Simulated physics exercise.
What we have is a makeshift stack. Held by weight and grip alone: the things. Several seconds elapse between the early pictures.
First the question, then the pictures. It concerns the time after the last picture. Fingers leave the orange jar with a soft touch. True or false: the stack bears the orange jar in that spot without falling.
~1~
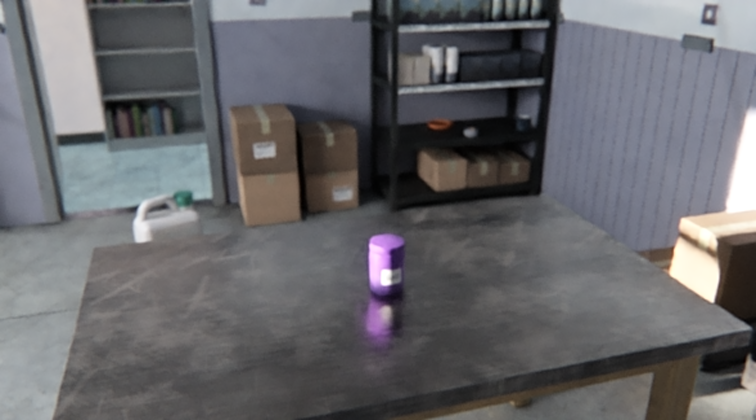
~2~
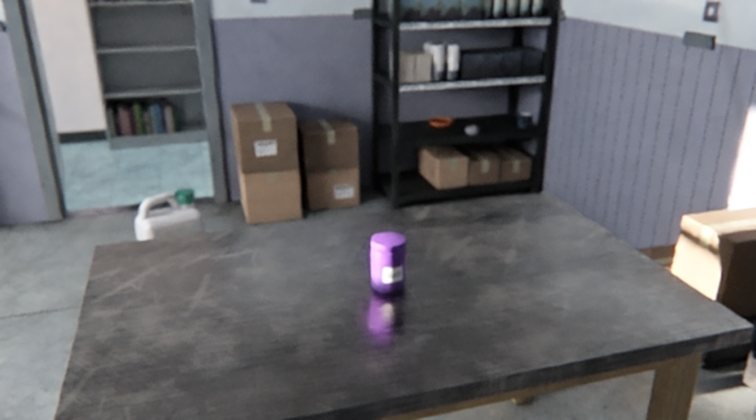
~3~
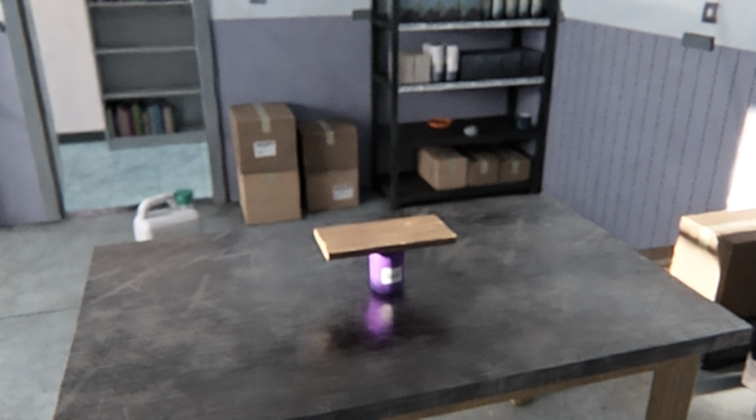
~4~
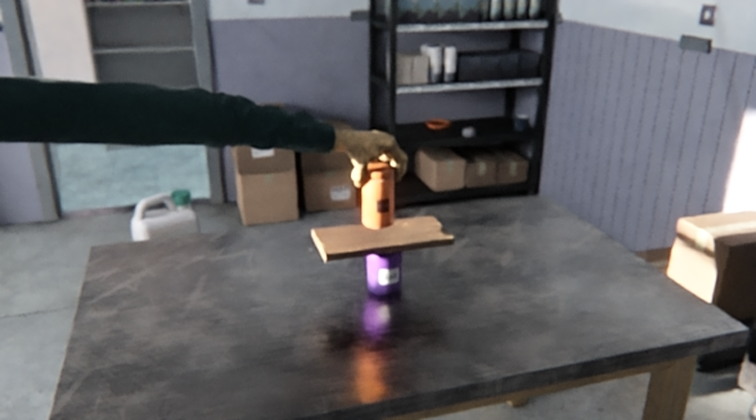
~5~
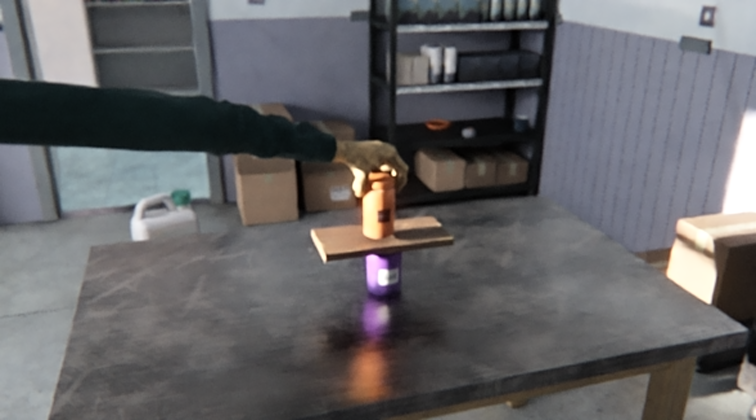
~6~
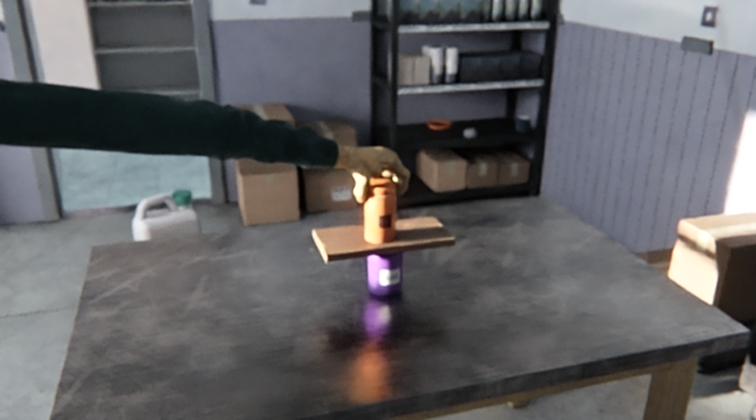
True.
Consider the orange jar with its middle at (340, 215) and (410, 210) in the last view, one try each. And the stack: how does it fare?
Result of try one is that it tips over, and of try two that it stays stable.
Then, 0.80 s later than the last frame, all is still.
Then, 1.80 s later than the last frame, things are still on the move.
When it is over, all 3 as before. End places, in pixels of the last picture, orange jar near (380, 211). The stack keeps its balance.
